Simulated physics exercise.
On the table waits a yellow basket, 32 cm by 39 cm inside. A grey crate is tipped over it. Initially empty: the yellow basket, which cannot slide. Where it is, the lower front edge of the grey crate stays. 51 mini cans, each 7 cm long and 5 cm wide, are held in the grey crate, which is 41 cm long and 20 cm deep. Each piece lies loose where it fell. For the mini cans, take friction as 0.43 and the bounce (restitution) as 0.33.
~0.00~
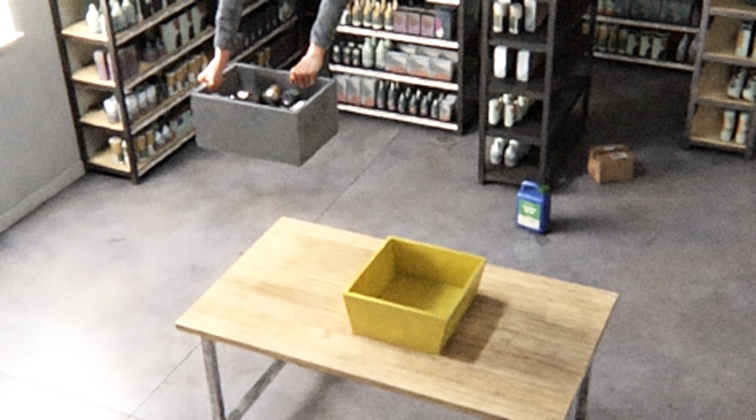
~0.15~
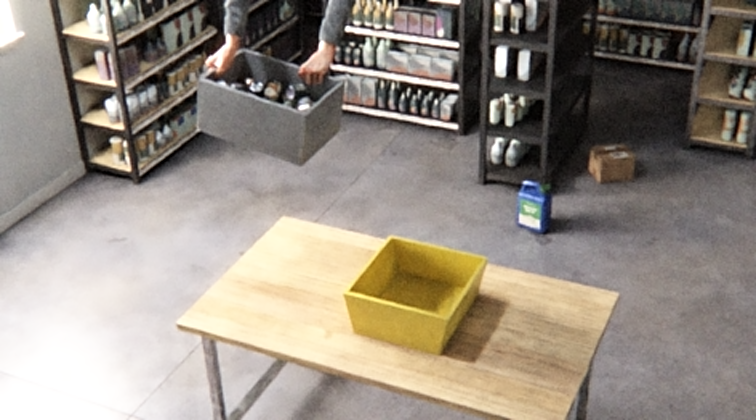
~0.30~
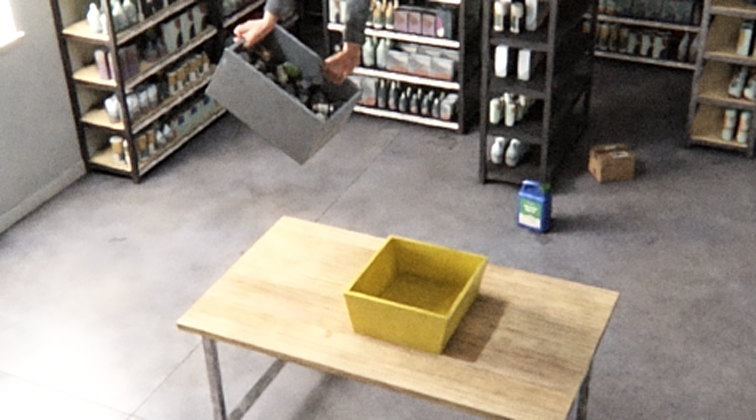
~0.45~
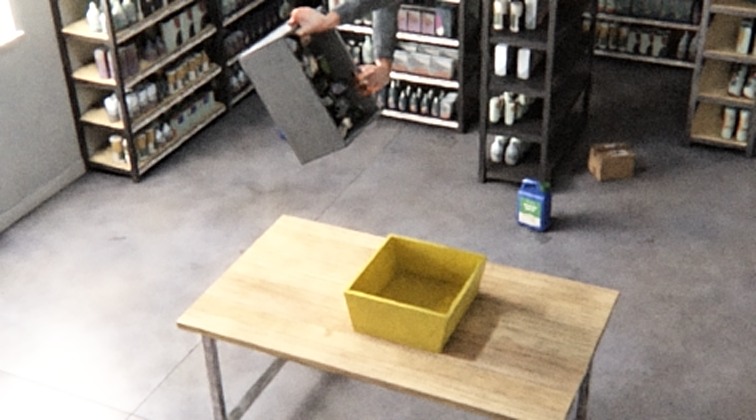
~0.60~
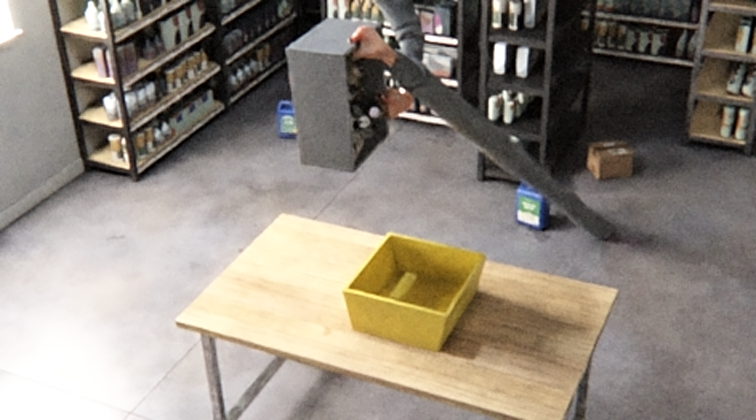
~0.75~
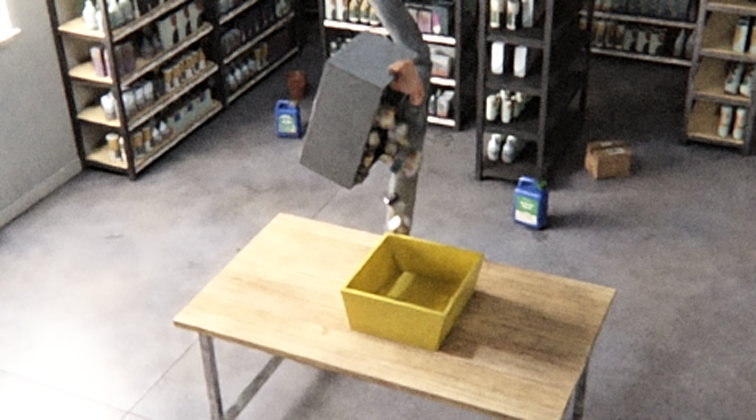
Hands tilting a grey crate of mini cans further and further beside a yellow basket on a table, cans tumbling out.
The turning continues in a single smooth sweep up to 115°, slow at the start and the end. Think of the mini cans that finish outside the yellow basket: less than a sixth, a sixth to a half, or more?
Outside the yellow basket: One-sixth to one-half.
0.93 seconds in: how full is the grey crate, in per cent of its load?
Still in there: Some 30 per cent.
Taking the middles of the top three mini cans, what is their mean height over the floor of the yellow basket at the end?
I'd put it near 10 cm.
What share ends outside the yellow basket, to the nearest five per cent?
I'd say close to 25 per cent, give or take.
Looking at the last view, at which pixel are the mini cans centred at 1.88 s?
Look around pixel (439, 303).
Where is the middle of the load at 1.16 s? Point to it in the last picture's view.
I'd put it close to (434, 287).
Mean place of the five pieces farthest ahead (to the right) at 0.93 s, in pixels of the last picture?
The five leading pieces sit around (474, 276) in the last view.
After 0.93 s, tilt 115°; 15 still in the grey crate, 4 in the yellow basket, 1 outside the yellow basket and 31 in the air.
After 1.16 s, tilt 115°; 4 still in the grey crate, 21 in the yellow basket, 10 outside the yellow basket and 16 in the air.
After 1.47 s, tilt 115°; 1 still in the grey crate, 34 in the yellow basket, 14 outside the yellow basket and 2 in the air.
When it is over (at 1.88 s), 37 in the yellow basket and 14 outside the yellow basket. Asked share, 14 of 51, 27 per cent.
